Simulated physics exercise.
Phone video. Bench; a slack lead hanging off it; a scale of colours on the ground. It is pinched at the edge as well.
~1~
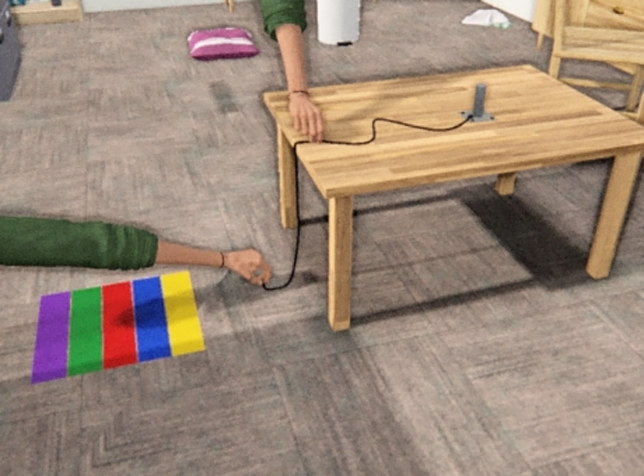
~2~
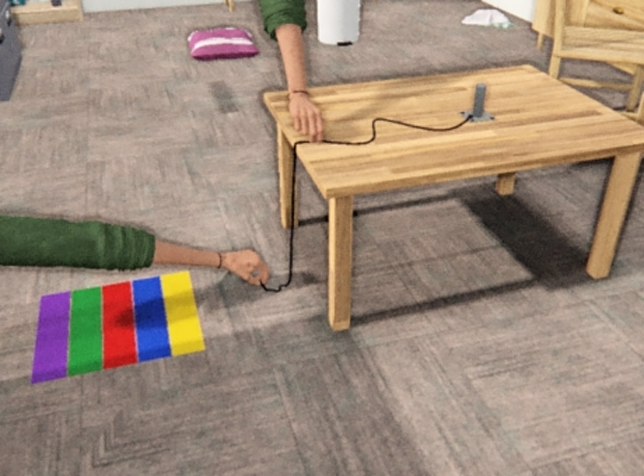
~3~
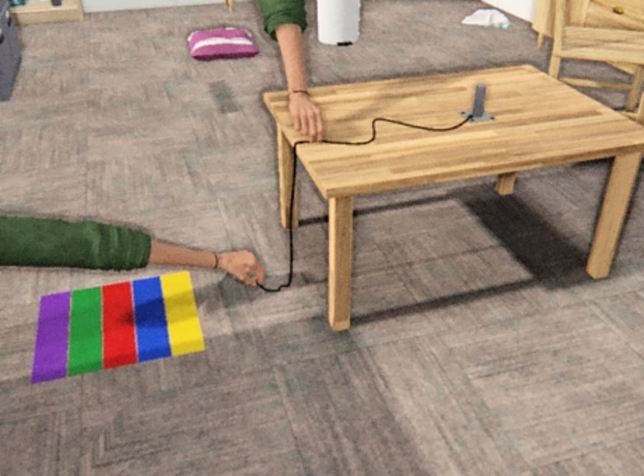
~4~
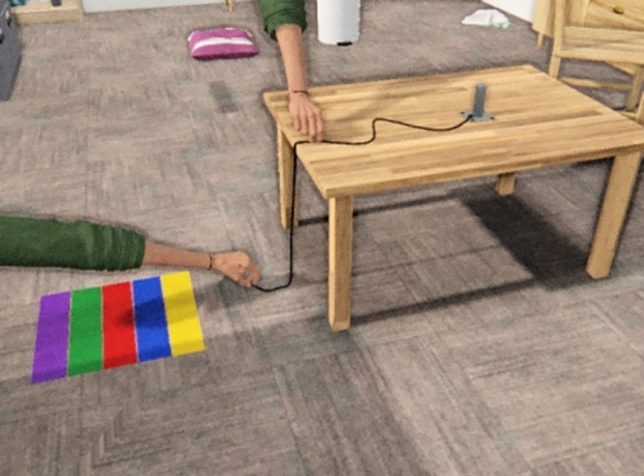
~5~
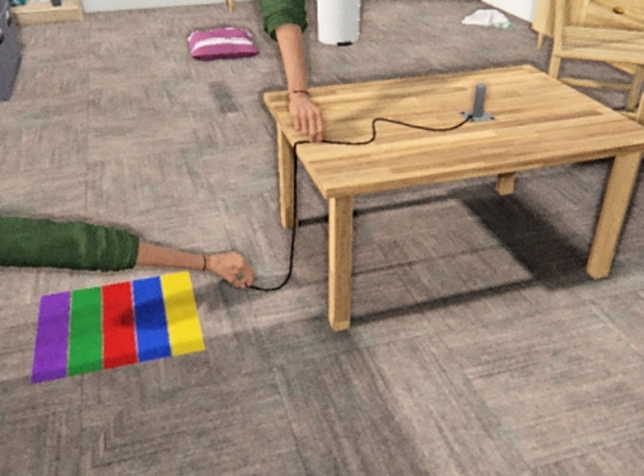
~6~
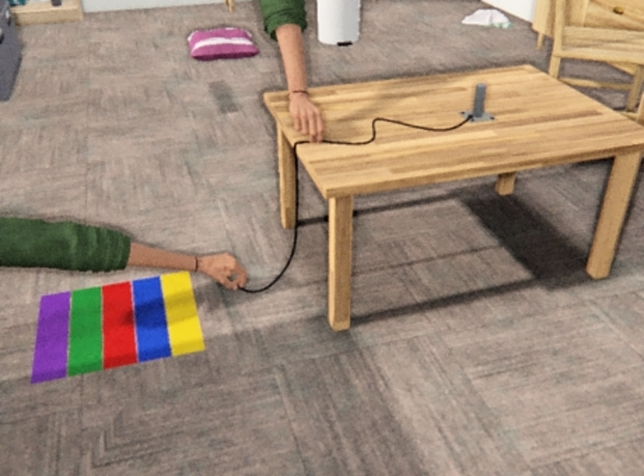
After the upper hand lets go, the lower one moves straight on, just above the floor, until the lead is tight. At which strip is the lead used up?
At the green one.
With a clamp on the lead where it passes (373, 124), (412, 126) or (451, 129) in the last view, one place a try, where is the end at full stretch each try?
(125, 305), (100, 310) and (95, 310).
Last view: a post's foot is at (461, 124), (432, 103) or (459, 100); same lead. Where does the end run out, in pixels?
(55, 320), (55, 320) and (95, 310).
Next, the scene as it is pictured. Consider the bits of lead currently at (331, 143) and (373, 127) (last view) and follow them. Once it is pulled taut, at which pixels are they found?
(273, 162) and (342, 135), roughly.
Soon after, end near (143, 303); over blue.
After that, end near (105, 309); over red.
At the stop, end near (83, 313); over green. It gets as far as the green strip.
